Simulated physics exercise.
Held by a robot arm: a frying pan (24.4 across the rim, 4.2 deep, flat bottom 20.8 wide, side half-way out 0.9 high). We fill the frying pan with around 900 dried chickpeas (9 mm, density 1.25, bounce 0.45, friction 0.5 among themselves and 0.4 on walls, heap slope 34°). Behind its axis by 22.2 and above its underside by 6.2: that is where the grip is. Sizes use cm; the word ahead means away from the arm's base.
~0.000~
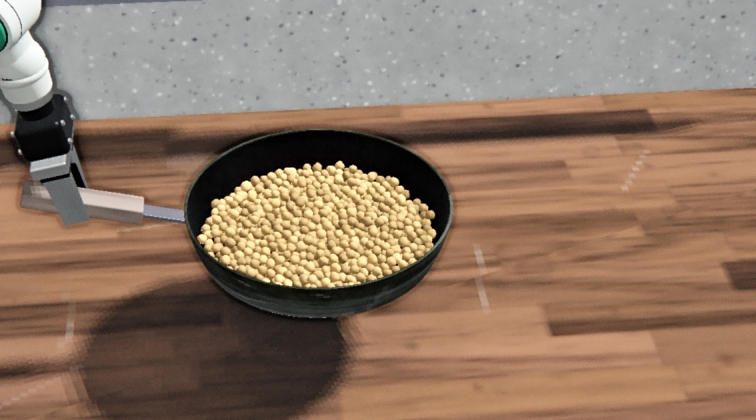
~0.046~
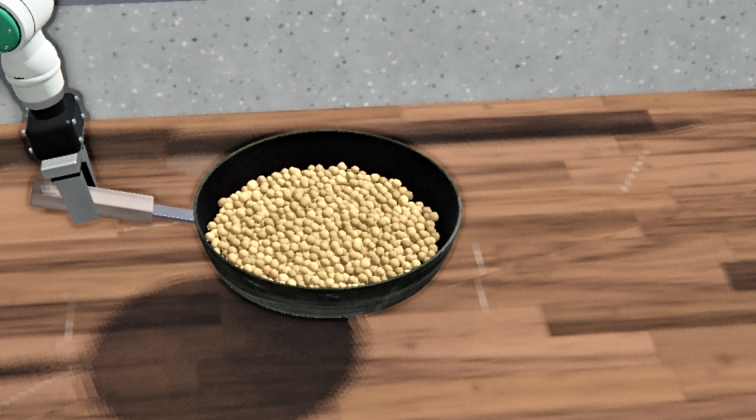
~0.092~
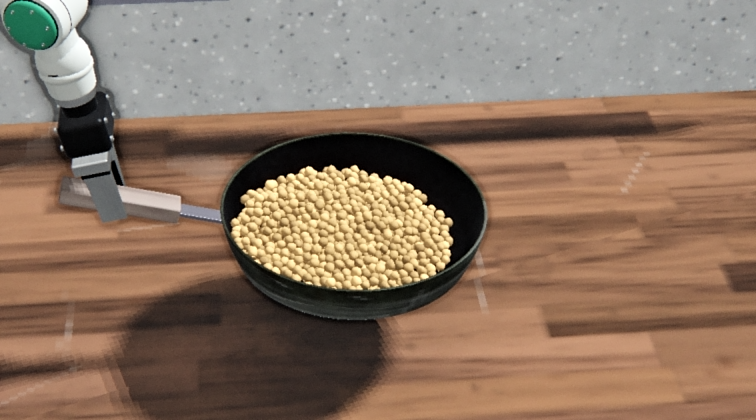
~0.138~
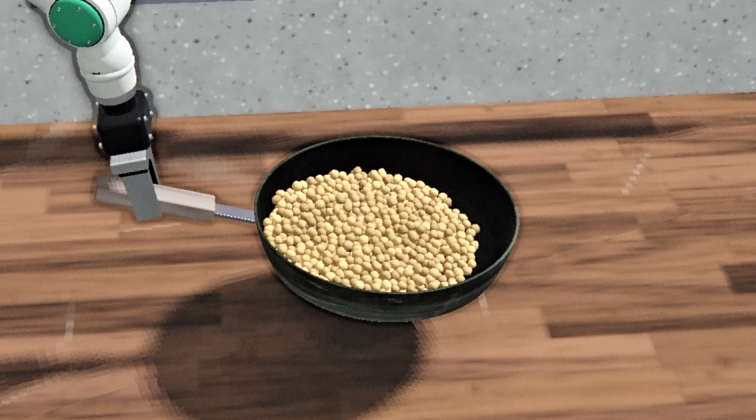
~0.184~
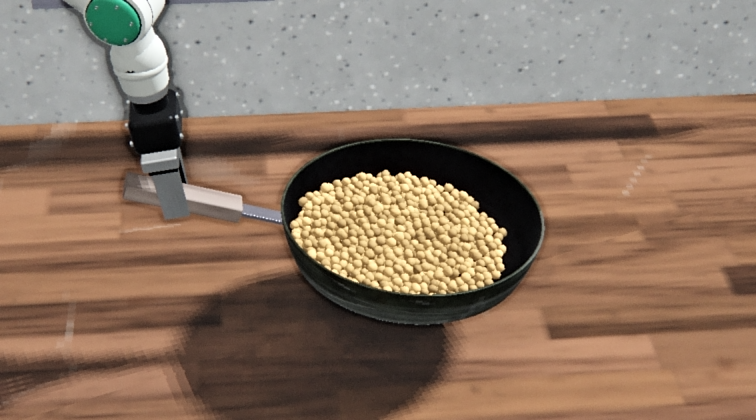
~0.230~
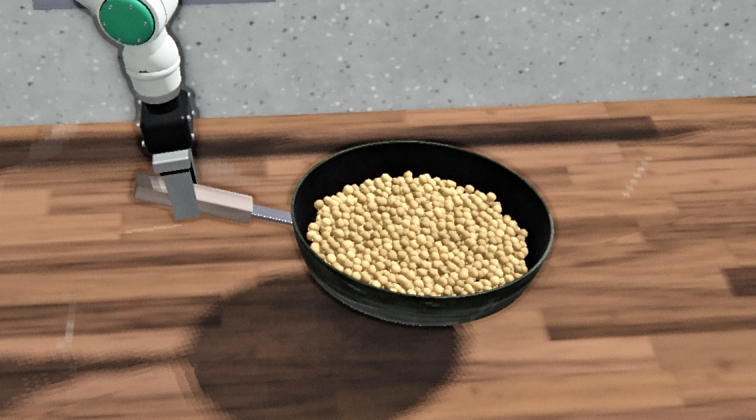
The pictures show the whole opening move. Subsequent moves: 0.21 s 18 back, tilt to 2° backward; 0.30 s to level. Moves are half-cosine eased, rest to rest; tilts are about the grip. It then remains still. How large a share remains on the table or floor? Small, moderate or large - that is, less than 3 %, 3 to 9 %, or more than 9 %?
Small.
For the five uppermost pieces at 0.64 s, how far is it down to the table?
They're roughly 16 centimetres up.
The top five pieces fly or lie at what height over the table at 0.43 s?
Roughly 18 cm above the table.
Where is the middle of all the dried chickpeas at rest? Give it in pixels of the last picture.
(175, 237).
After 0.43 s, tilted 2° backward, highest piece 18 above the table; 886 in the frying pan, 14 in flight or on a rim.
After 0.64 s, level, highest piece 16 above the table; 886 in the frying pan, 7 on the table or floor, 7 in flight or on a rim.
After 0.94 s, level, highest piece 16 above the table; 886 in the frying pan, 14 on the table or floor.
After 1.99 s, level, highest piece 16 above the table; 886 in the frying pan, 14 on the table or floor.
At rest, 886 in the frying pan, 14 on the table or floor. That is 2 % on the table or floor.
